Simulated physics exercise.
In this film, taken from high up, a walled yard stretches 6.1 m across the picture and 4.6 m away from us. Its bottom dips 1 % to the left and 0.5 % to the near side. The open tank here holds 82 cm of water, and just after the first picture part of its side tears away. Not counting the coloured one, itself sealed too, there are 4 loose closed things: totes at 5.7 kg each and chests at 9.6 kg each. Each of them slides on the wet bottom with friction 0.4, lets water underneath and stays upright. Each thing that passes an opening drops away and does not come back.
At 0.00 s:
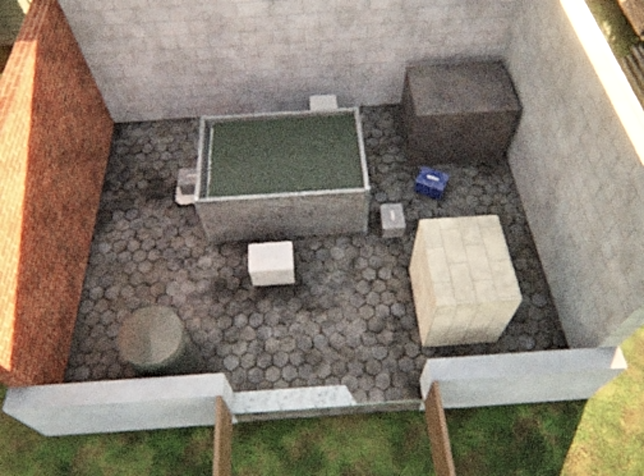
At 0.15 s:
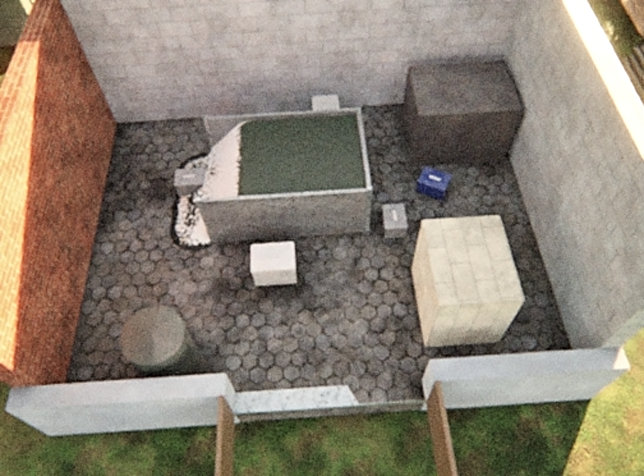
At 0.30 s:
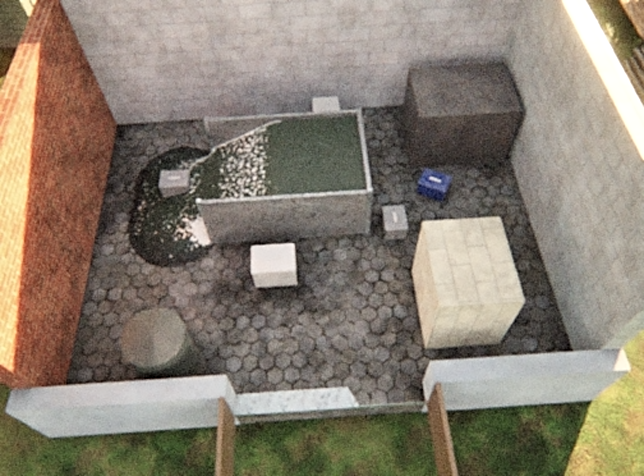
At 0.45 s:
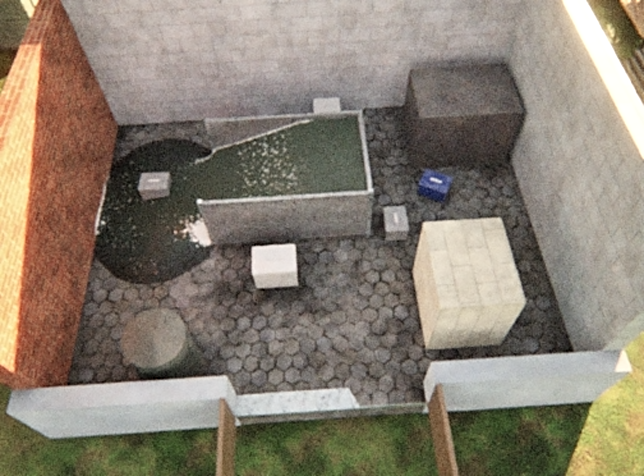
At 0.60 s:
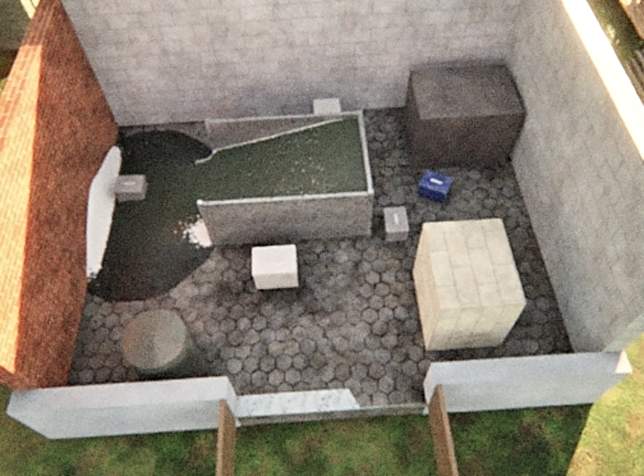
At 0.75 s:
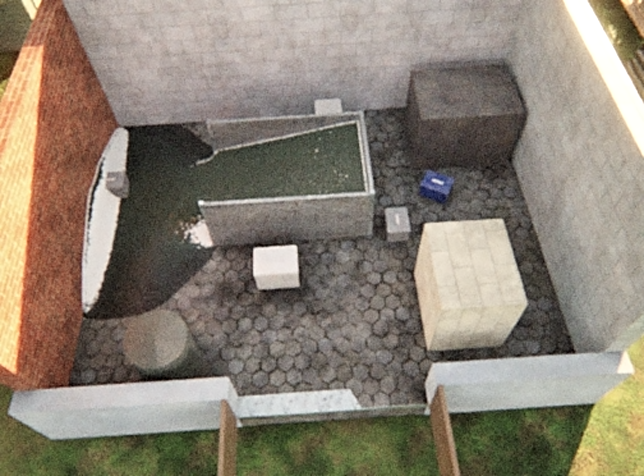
Dark green water bursts from the torn left end of an open tank in a walled, stone-paved yard seen from high above. Around it sit a small blue box, a dark block at back right, a cream block at front right, a white block, a low round block and small grey boxes. Edged with white foam, the water spreads leftward to the reddish wall, carrying one grey box along, while the camera stays practically still.
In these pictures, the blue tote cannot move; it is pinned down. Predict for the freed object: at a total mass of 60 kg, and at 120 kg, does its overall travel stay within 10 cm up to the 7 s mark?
It stays within the limit at both masses.
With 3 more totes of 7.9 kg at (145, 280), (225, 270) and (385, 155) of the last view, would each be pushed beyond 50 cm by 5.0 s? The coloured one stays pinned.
In the given order, I'd say greater, greater, greater.
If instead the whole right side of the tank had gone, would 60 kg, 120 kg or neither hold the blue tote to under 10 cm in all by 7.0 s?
Just the heavier one.
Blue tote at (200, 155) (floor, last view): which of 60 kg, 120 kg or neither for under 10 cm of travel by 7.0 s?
Lab note - result: Lighter mass suffices.
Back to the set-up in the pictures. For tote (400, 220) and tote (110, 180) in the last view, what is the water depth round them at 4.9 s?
Roughly 15 and 14 cm.
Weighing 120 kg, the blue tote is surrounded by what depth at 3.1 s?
Close to 0 cm deep.
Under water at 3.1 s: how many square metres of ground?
Wet area: Approx. 18 m2.
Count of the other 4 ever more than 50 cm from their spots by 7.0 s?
4.
After 1.4 s the blue tote would be 0 cm from its start with 60 kg and 0 cm from its start with 120 kg; 0 cm of water round it then.
After 3.1 s the blue tote would be 0 cm from its start with 60 kg and 0 cm from its start with 120 kg; 0 cm of water round it then.
After 4.9 s the blue tote would be 0 cm from its start with 60 kg and 0 cm from its start with 120 kg; 3 cm of water round it then.
After 7.0 s the blue tote would be 0 cm from its start with 60 kg and 0 cm from its start with 120 kg; 5 cm of water round it then.
